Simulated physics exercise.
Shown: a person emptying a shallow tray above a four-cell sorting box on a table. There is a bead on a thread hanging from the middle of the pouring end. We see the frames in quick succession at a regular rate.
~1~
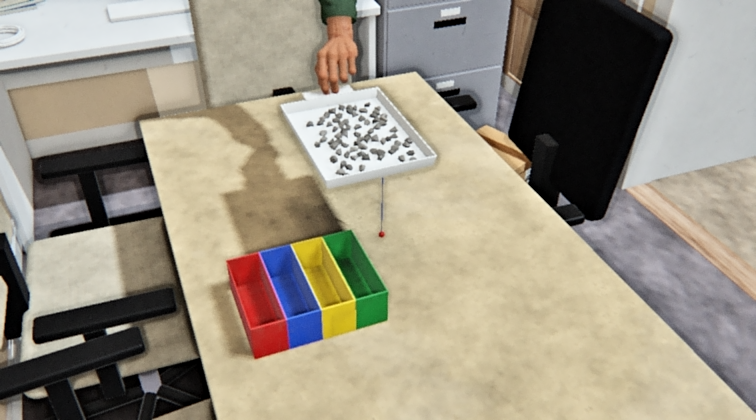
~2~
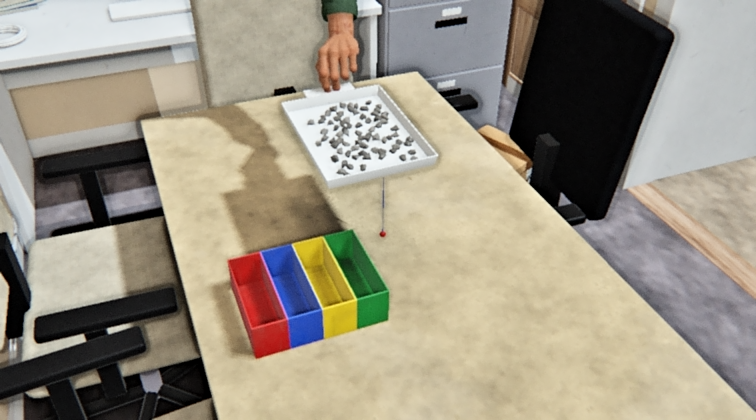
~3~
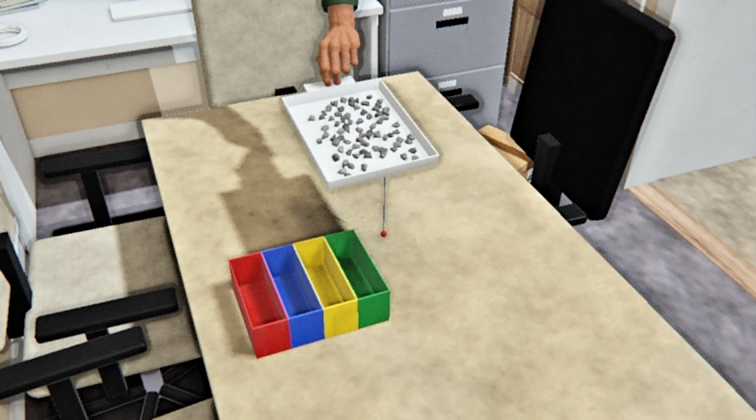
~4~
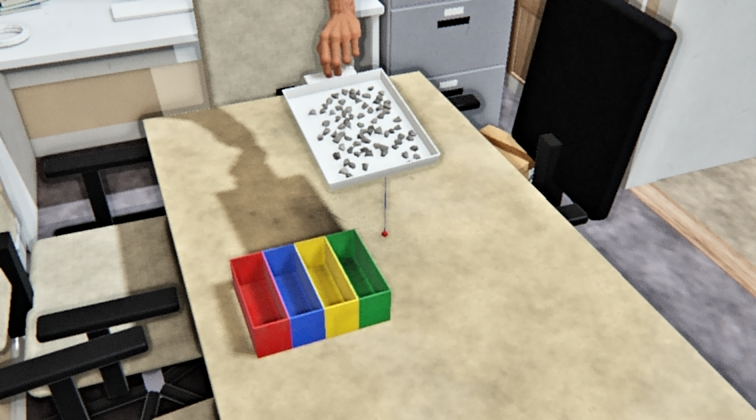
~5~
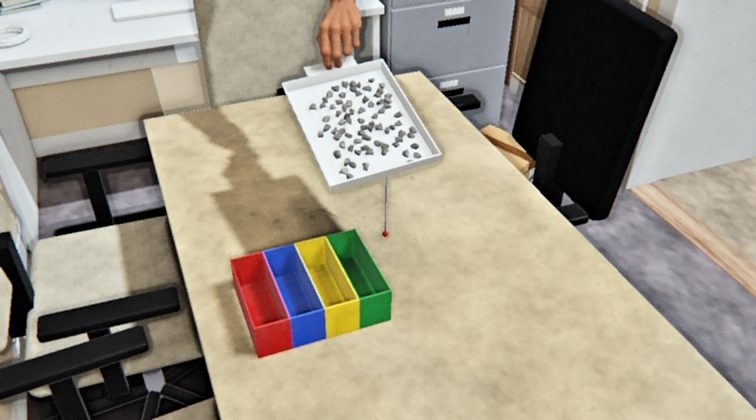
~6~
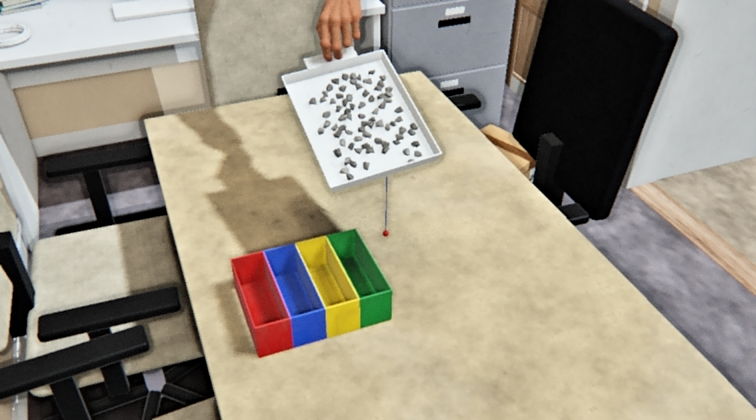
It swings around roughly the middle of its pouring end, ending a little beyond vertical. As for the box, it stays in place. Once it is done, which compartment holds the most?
The green compartment holds the most.
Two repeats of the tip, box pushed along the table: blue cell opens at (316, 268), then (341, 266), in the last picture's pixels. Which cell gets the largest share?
Try 1: The yellow one. Try 2: That blue cell.
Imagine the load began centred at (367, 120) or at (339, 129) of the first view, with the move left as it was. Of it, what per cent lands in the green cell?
That would be 50 per cent, and then 60 per cent.
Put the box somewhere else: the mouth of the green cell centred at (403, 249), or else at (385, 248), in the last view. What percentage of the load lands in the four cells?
The first gives 100 %, the second 90 %.
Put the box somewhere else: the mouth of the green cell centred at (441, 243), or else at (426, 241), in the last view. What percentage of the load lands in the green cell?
I'd say about 0 percent, followed by about 0 percent.
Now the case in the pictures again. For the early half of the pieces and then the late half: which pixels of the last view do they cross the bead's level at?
First part (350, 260), rest (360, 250).
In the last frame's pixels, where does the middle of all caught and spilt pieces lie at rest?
Once it all stops, the middle lies near (360, 297).
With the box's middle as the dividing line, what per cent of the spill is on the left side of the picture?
Close to 0 per cent.
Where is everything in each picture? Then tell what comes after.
Corners of the pouring end at (328, 178) and (433, 155), level; middle of the load at (357, 134), bits of gravel; bead on its thread at (382, 234); red cell at (270, 337); blue cell at (305, 327); yellow cell at (339, 317); green cell at (372, 308), in the first frame.
Corners of the pouring end at (329, 178) and (434, 155), level; middle of the load at (358, 133), in the second frame.
Corners of the pouring end at (330, 179) and (435, 154), tipped barely, lowest at the left corner; middle of the load at (359, 130), in the third frame.
Corners of the pouring end at (331, 181) and (437, 153), tipped a little, lowest at the left corner; middle of the load at (361, 125), in the fourth frame.
Corners of the pouring end at (332, 183) and (438, 153), tipped a little, lowest at the left corner; middle of the load at (361, 121), in the fifth frame.
Corners of the pouring end at (332, 185) and (438, 152), tipped clearly, lowest at the left corner; middle of the load at (361, 117); red cell at (274, 335); blue cell at (309, 325); yellow cell at (343, 316); green cell at (376, 307), in the sixth frame.
Soon after the last picture, tray tipped steeply; nearly all on the tray; a stray few falling or outside the box.
A little later, tray tipped past a quarter turn; about a third on the tray; about a quarter in the yellow cell; a small part in the green cell; about a quarter falling or outside the box.
Later still, tray tipped past a quarter turn; about half in the green cell; about a quarter in the yellow cell; about a quarter falling or outside the box.
At rest, tray tipped past a quarter turn; about half in the green cell; about a quarter in the yellow cell; none in the red cell; none in the blue cell; about a quarter outside the box.
